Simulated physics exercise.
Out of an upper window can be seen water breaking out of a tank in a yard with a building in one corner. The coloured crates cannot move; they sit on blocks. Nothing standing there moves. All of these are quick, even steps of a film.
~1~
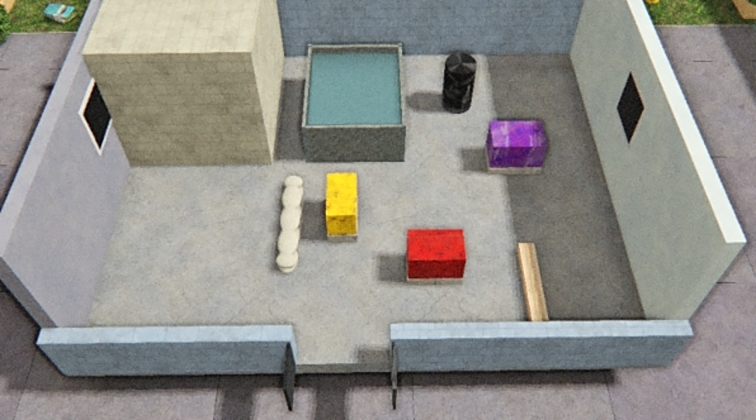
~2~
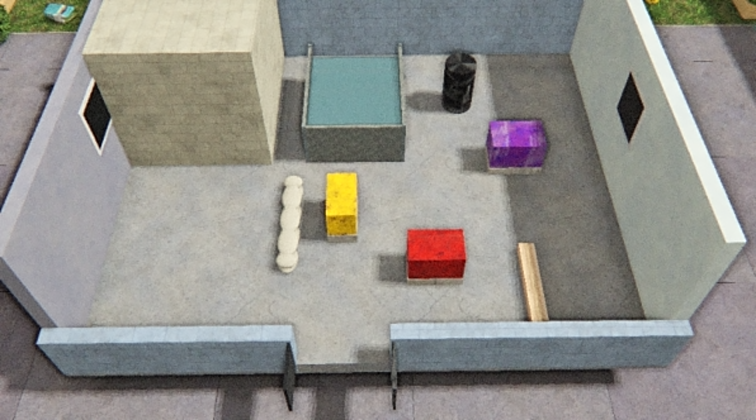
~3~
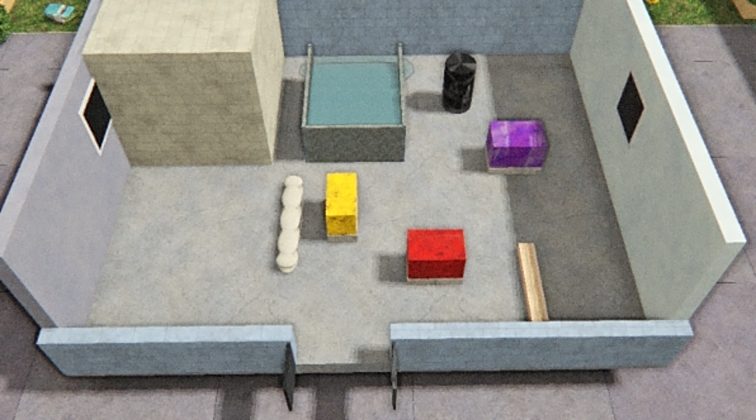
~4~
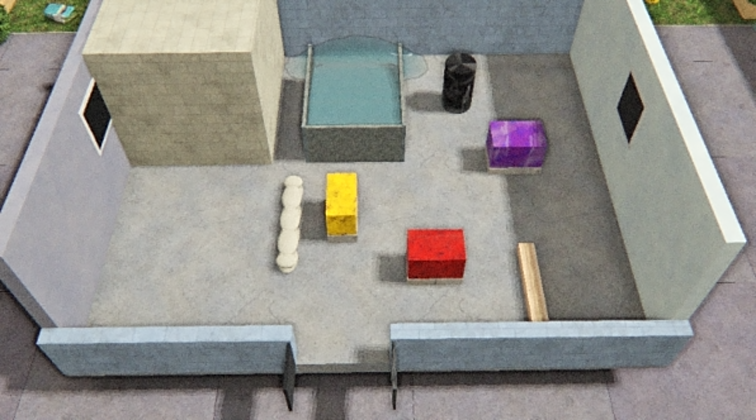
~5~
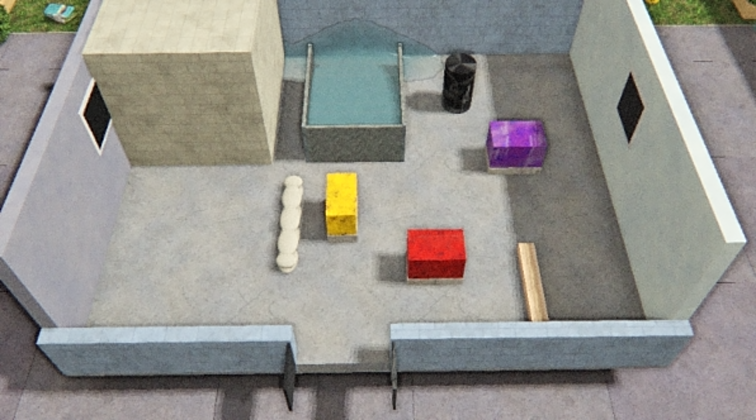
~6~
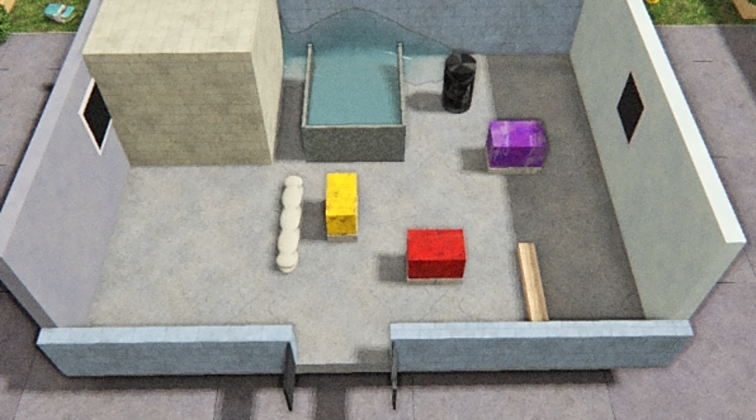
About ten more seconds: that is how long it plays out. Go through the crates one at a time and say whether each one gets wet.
The purple crate will come out dry; the yellow crate will come out dry; the red crate will come out dry.
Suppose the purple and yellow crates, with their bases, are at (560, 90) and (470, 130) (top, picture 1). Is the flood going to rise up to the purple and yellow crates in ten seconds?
Outcome - purple crate is flooded, yellow crate is not reached.
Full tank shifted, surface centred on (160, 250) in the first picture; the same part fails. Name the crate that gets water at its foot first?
My pick is the one in yellow.
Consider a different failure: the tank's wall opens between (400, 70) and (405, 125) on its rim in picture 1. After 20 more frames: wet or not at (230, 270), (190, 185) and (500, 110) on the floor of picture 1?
Spot one: Spared by the leak. Spot two: Spared by the leak. Spot three: Reached by the flood.
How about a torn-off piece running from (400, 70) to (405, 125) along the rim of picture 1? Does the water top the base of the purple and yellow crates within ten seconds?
In that case the purple one is flooded and the yellow one is never flooded.
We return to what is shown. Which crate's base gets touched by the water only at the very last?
Last is the crate marked red.
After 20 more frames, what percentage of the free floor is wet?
I'd guess some 55 per cent.
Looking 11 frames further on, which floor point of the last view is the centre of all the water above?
At about (380, 97).
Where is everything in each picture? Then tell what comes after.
In the first frame, the water tank at (355, 87) is whole and still.
In the second frame, the front is at a hidden place, out from the gap on the water tank's far side.
In the third frame, water pours out on the water tank's far side and has run to (408, 64).
In the fourth frame, the front is at (419, 55), out from the gap on the water tank's far side.
In the fifth frame, water pours out on the water tank's far side and has run to (438, 55).
In the sixth frame, the front is at a hidden place, out from the gap on the water tank's far side.
A moment on, water covers 15 % of the floor; the purple crate not reached, the yellow crate not reached, the red crate not reached.
Next, water covers 25 % of the floor; the purple crate water round its plinth, the yellow crate water round its plinth, the red crate not reached.
Then, water covers 55 % of the floor; the purple crate water round its plinth, the yellow crate water round its plinth, the red crate not reached.
Later, water covers 80 % of the floor; the purple crate water round its plinth, the yellow crate water round its plinth, the red crate water round its plinth.
In the end, water covers 95 % of the floor; the purple crate stayed above the water, the yellow crate stayed above the water, the red crate stayed above the water.
